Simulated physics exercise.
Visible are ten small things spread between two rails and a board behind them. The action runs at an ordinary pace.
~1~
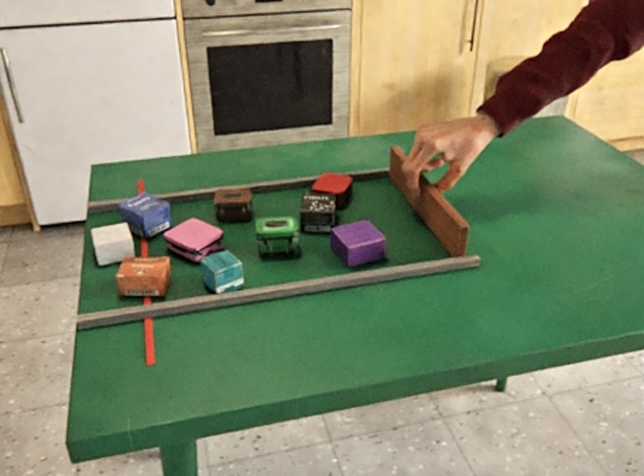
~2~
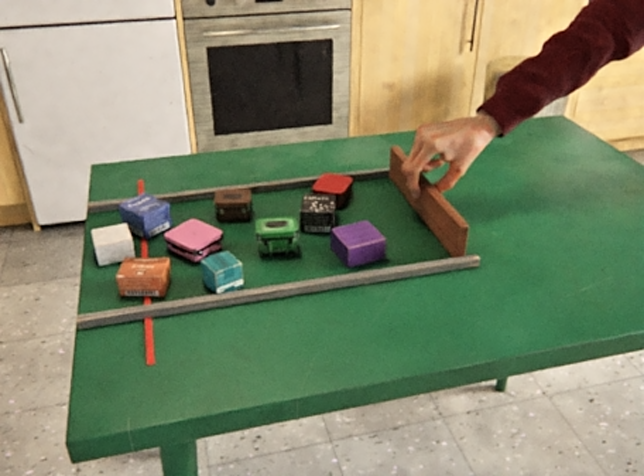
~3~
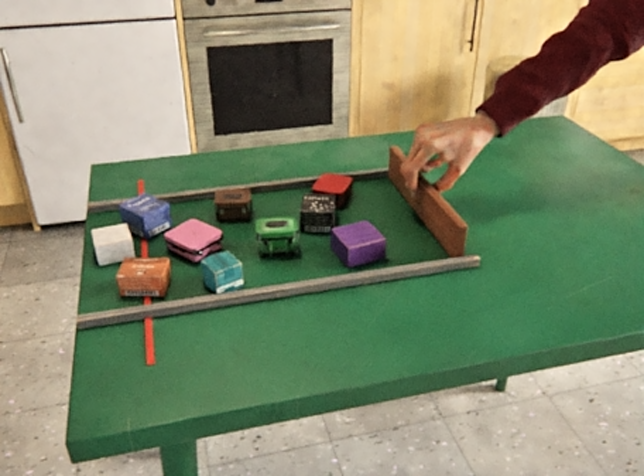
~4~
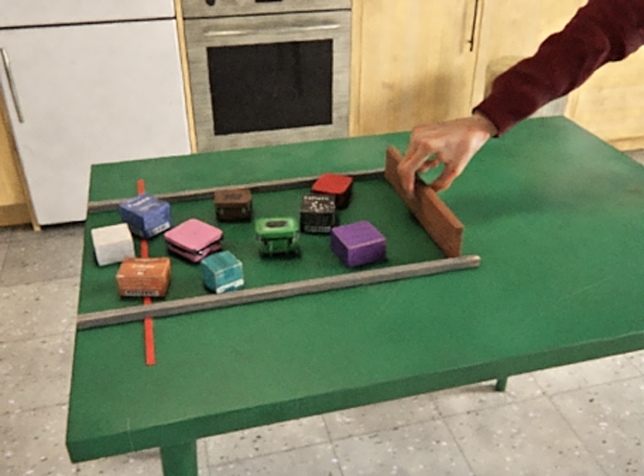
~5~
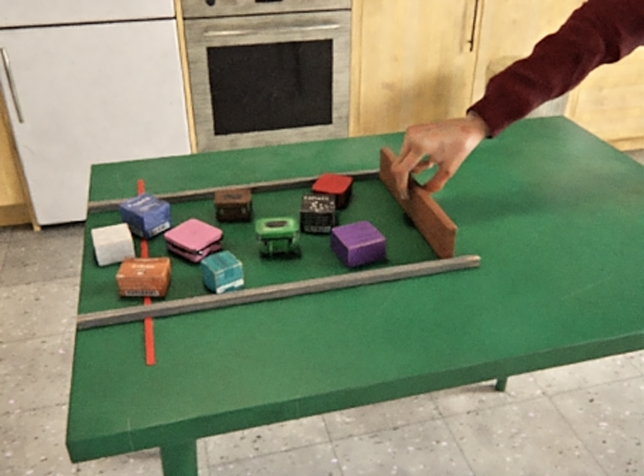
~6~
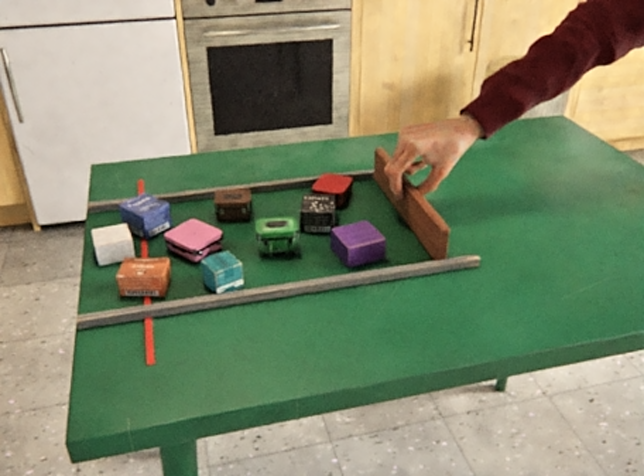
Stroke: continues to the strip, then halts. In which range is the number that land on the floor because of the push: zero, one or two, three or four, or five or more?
All but three or four remain.
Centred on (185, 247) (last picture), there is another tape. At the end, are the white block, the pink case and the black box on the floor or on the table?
In short: White block gone, pink case safe, black box safe.
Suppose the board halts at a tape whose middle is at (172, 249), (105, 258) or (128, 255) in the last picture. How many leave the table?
So, one try after another, the floor gets 2, then 7, then 7.
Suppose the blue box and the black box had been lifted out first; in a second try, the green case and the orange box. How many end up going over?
Fallen: 1, and 2 in the other try.
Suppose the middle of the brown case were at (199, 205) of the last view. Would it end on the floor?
From that start, the object then is safe.
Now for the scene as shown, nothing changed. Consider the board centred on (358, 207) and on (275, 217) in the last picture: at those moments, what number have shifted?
So far 2, and 6 at the second.
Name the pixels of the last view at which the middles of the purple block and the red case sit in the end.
Result: One about (122, 282), other about (125, 221).
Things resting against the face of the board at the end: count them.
All in all, 3.
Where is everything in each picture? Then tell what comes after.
White block (113, 244); orange box (145, 277); blue box (146, 215); board (424, 198); tape (145, 253), in the first picture.
Orange box (145, 277); board (424, 198), in the second picture.
Blue box (146, 216); green case (277, 236), in the third picture.
White block (113, 244); brown case (233, 205), in the fourth picture.
Orange box (145, 277); turquoise box (222, 274), in the fifth picture.
White block (113, 244); orange box (145, 277); blue box (146, 216); board (407, 200); tape (145, 253), in the sixth picture.
Soon after, none off yet; white block at rest near (113, 244); orange box at rest near (145, 277); blue box at rest near (146, 216).
At rest, the number that fall off is three or four; fallen, pink case, blue box, orange box and white block.
